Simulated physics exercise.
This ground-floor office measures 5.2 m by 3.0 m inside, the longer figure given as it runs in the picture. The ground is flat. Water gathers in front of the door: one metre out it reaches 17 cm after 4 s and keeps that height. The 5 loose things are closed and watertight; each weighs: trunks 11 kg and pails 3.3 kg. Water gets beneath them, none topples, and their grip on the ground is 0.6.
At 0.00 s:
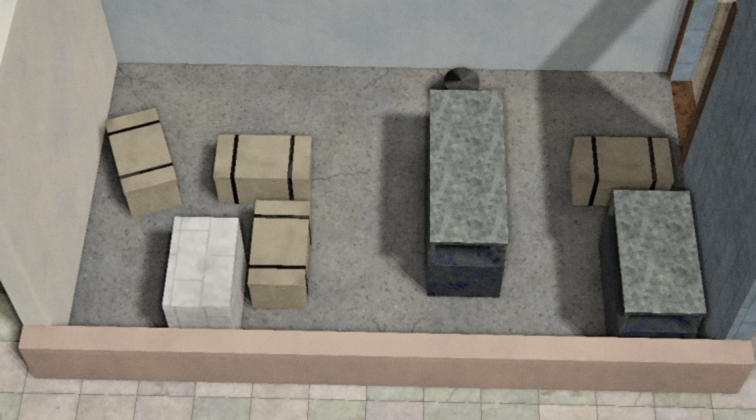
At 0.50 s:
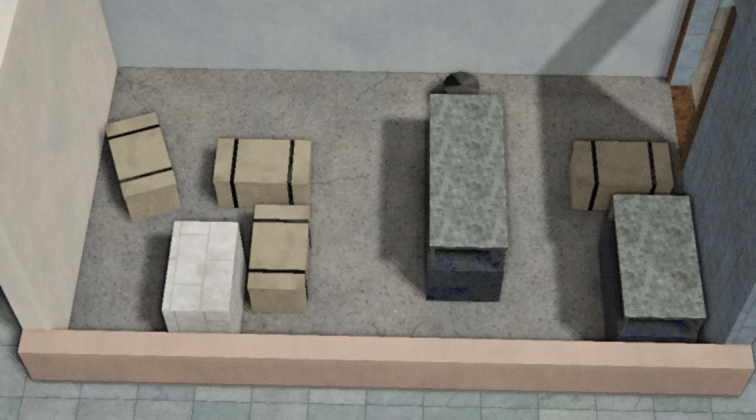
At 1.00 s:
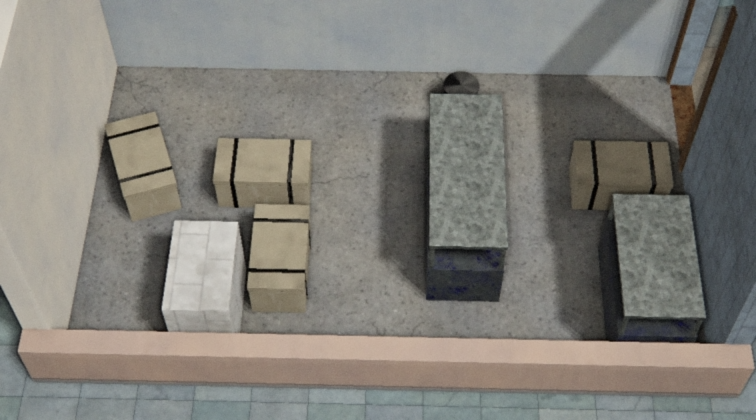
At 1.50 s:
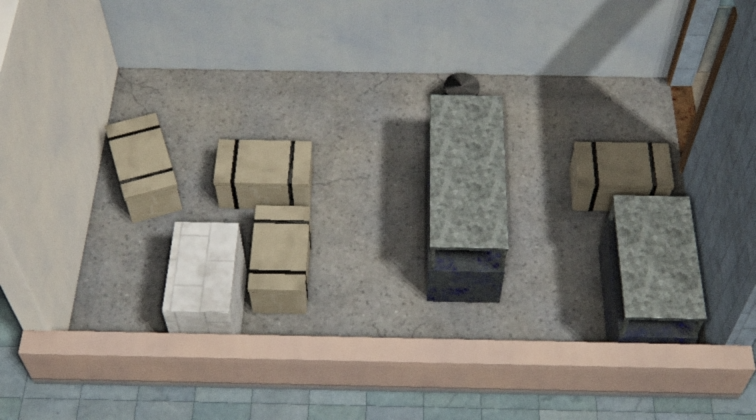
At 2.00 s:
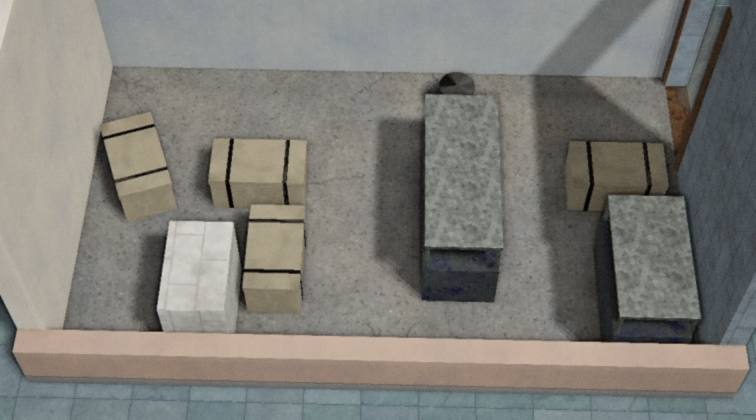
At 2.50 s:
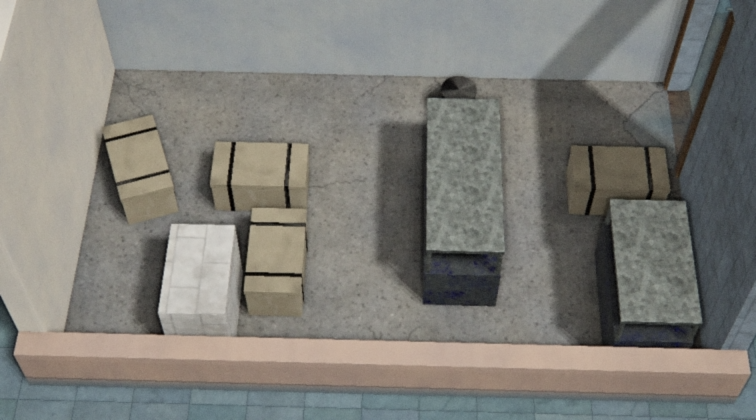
Bluish water spreads over the pale tiles outside a ground-floor room, viewed from high above its low pinkish front wall. Three tan, black-banded trunks and a white block sit at left, a long grey-topped block stands right of centre, and another stands beside a fourth trunk at right. The water then covers the brown patch at the right doorway, while the objects stay put and the camera jogs slightly.
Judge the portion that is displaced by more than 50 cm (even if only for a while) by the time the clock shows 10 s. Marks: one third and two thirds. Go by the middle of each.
That comes to from one to two thirds.
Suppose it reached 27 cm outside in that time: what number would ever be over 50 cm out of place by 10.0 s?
In that case 3 of them.
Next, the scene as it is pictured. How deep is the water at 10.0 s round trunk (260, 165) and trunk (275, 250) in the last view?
Roughly 4 and 2 cm.
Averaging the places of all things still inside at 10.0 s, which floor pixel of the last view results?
At about (275, 216).
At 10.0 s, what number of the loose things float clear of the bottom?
I count 2.
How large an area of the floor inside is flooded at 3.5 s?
Roughly 1.5 m2.
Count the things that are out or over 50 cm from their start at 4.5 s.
I count 0.
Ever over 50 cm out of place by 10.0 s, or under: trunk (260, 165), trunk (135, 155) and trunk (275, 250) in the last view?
In turn: Less, over, under.
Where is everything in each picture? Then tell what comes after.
A trunk at (263, 156), on the bottom; a trunk at (279, 242), on the bottom; 0.0 m2 under water; 0 of 5 have shifted, in the first frame.
A trunk at (263, 161) rests on the ground; a trunk at (279, 246) rests on the ground; 0.0 m2 under water; 0 of 5 have shifted, in the second frame.
A trunk at (263, 160), on the bottom; a trunk at (279, 245), on the bottom; 0.0 m2 under water; 0 of 5 have shifted, in the third frame.
A trunk at (263, 161) rests on the ground; a trunk at (280, 247), on the bottom; water covers 0.0 m2; 0 of 5 have shifted, in the fourth frame.
A trunk at (258, 160), on the bottom; a trunk at (274, 246), on the bottom; 0.0 m2 under water; 0 of 5 have shifted, in the fifth frame.
A trunk at (260, 164), on the bottom; a trunk at (276, 249) rests on the ground; 0.2 m2 under water; 0 of 5 have shifted, in the sixth frame.
After 3.5 s 0 of 5 are over 50 cm from their spots; 0 afloat.
After 4.5 s 0 of 5 are over 50 cm from their spots; 0 afloat.
After 7.0 s 1 of 5 are over 50 cm from their spots; 1 afloat.
After 10.0 s 2 of 5 are over 50 cm from their spots, and 2 have been at some point; 2 afloat.
